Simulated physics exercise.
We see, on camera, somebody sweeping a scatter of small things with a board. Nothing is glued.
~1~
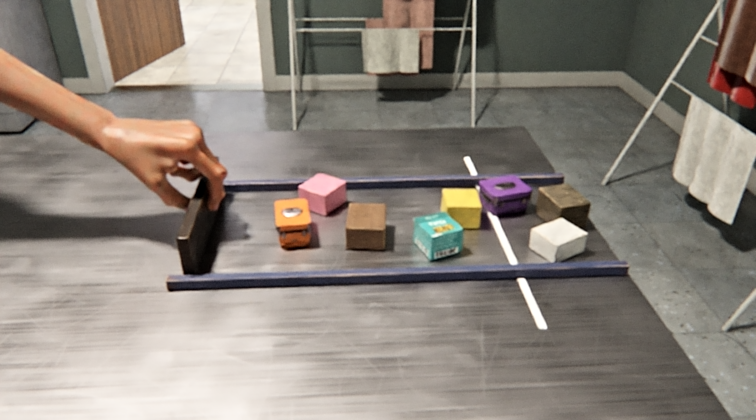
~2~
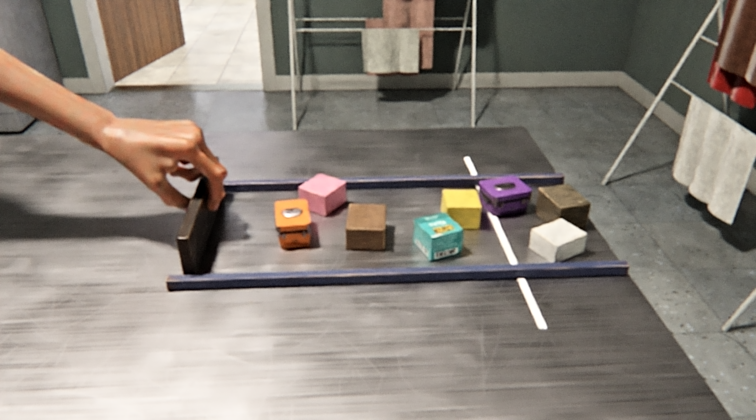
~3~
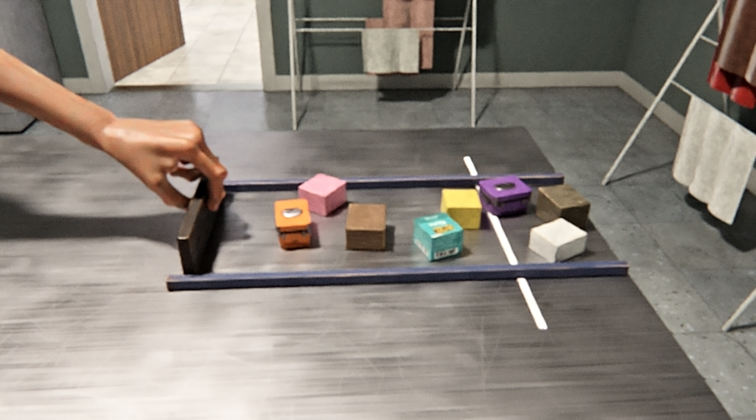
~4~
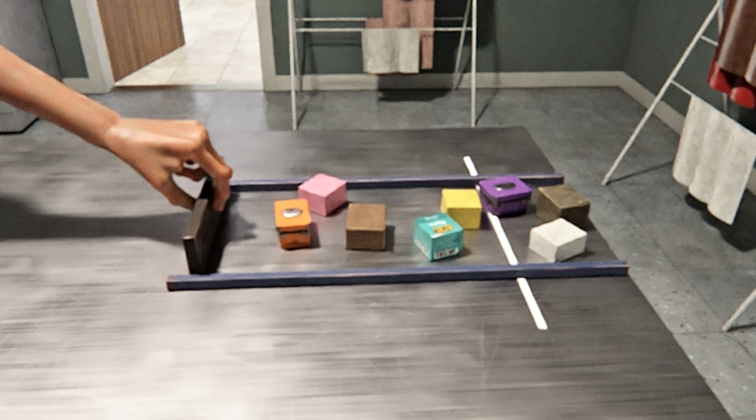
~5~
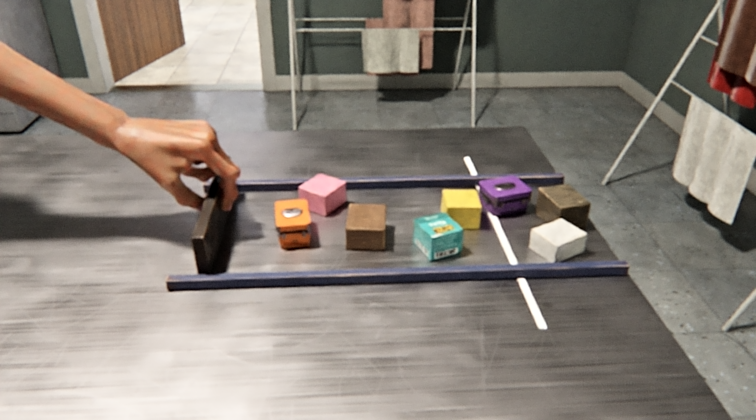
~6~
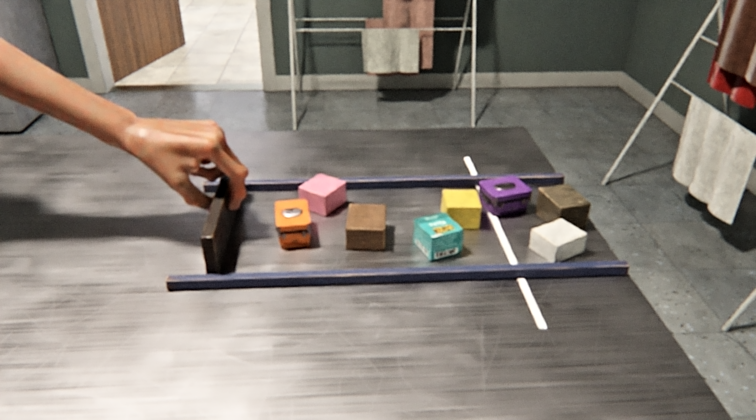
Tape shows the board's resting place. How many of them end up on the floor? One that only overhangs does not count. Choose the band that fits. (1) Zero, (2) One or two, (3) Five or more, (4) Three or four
Answer: 2.
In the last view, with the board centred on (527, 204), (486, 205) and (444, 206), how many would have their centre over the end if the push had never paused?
Past the end: 1, 0 and 0.
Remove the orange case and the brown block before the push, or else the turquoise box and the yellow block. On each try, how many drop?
First 0, then 0.
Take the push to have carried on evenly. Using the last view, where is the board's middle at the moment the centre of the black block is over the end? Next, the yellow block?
For the black block at (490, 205), for the yellow block at (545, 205).
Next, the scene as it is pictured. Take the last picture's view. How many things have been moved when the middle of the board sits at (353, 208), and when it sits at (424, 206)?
The first count is 4, and then it's 6.
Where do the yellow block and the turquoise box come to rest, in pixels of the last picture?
The yellow block comes to rest at (563, 203), and the turquoise box comes to rest at (533, 249).
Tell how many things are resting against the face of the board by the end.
At rest, 3 are in contact.
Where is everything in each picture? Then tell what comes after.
Black block (562, 208); white block (558, 240); purple case (504, 197); board (203, 212); tape (496, 224), in the first picture.
White block (558, 241); yellow block (461, 209), in the second picture.
Purple case (504, 197); board (203, 212), in the third picture.
Black block (562, 208); pink block (323, 195), in the fourth picture.
White block (558, 241); turquoise box (438, 236), in the fifth picture.
Black block (562, 208); white block (558, 241); purple case (504, 197); board (224, 212); tape (496, 224), in the sixth picture.
Soon after, none off yet; black block at rest near (562, 208); white block at rest near (558, 241); purple case at rest near (504, 197).
In the end, the number that fall off is one or two; gone, black block.
